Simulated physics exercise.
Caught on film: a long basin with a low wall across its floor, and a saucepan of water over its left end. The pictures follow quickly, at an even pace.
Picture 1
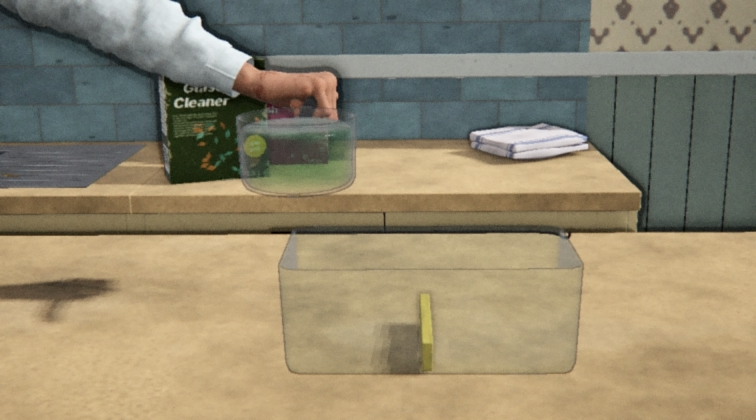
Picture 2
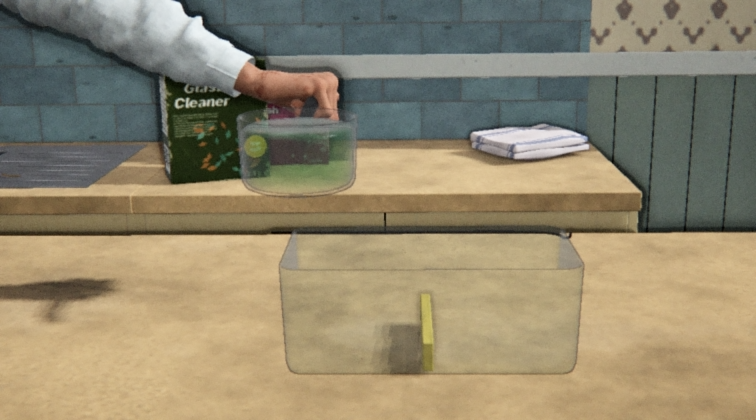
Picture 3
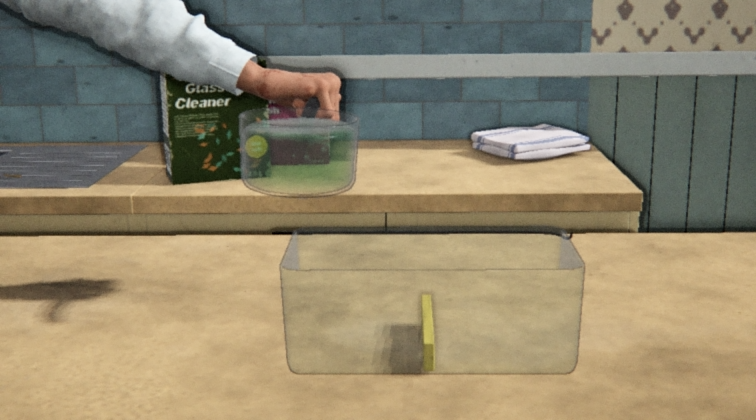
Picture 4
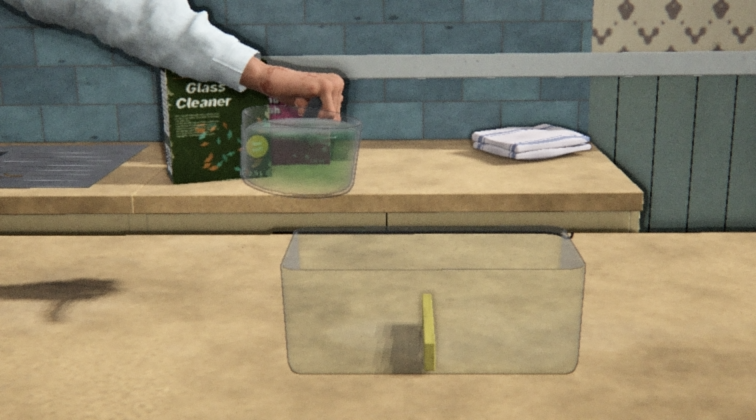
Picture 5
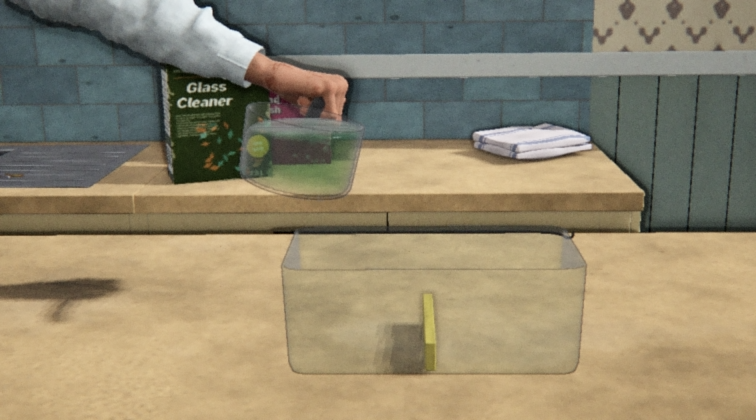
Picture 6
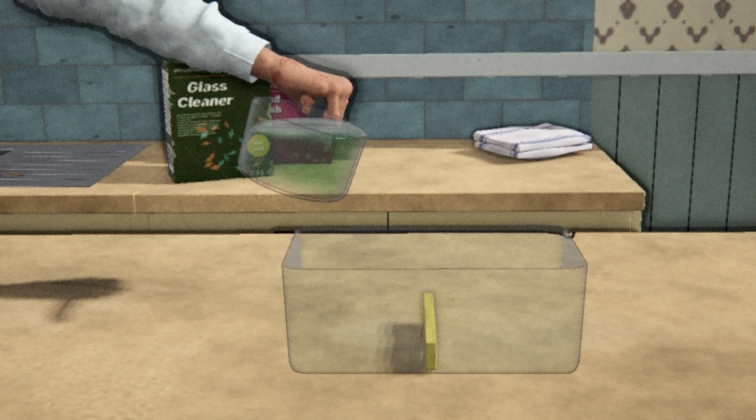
A hand held a clear pan of water above the left end of a long, see-through basin with a low yellow wall across its floor, keeping it nearly level before tilting it gently to the right.
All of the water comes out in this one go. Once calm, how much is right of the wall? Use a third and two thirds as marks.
The share right of the wall is from a third to two thirds.
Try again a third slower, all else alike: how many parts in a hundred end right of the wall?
Near 45 %.
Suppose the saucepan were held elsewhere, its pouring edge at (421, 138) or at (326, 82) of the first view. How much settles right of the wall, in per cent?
The first gives 80 %, the second 20 %.
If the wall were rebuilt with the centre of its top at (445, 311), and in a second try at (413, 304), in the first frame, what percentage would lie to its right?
Near 10 % and 50 %.
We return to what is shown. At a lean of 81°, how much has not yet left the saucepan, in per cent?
It comes to 45 per cent or so.
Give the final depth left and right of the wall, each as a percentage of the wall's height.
Near 60 on the left, 40 on the right.
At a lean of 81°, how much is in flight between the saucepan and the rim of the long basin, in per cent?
Near 30 %.
A moment on, the tilt is 81° and 44 per cent is still to pour, 13 is left of the wall and 13 right of it.
Next, the tilt is 115° and 4 per cent is still to pour, 53 is left of the wall and 37 right of it.
Then the tilt is 118° and 0 per cent is still to pour, 59 is left of the wall and 40 right of it.
Later the tilt is 118° and 0 per cent is still to pour, 57 is left of the wall and 42 right of it.
Finally, 57 per cent lies left of the wall, 42 right of it and 1 outside.
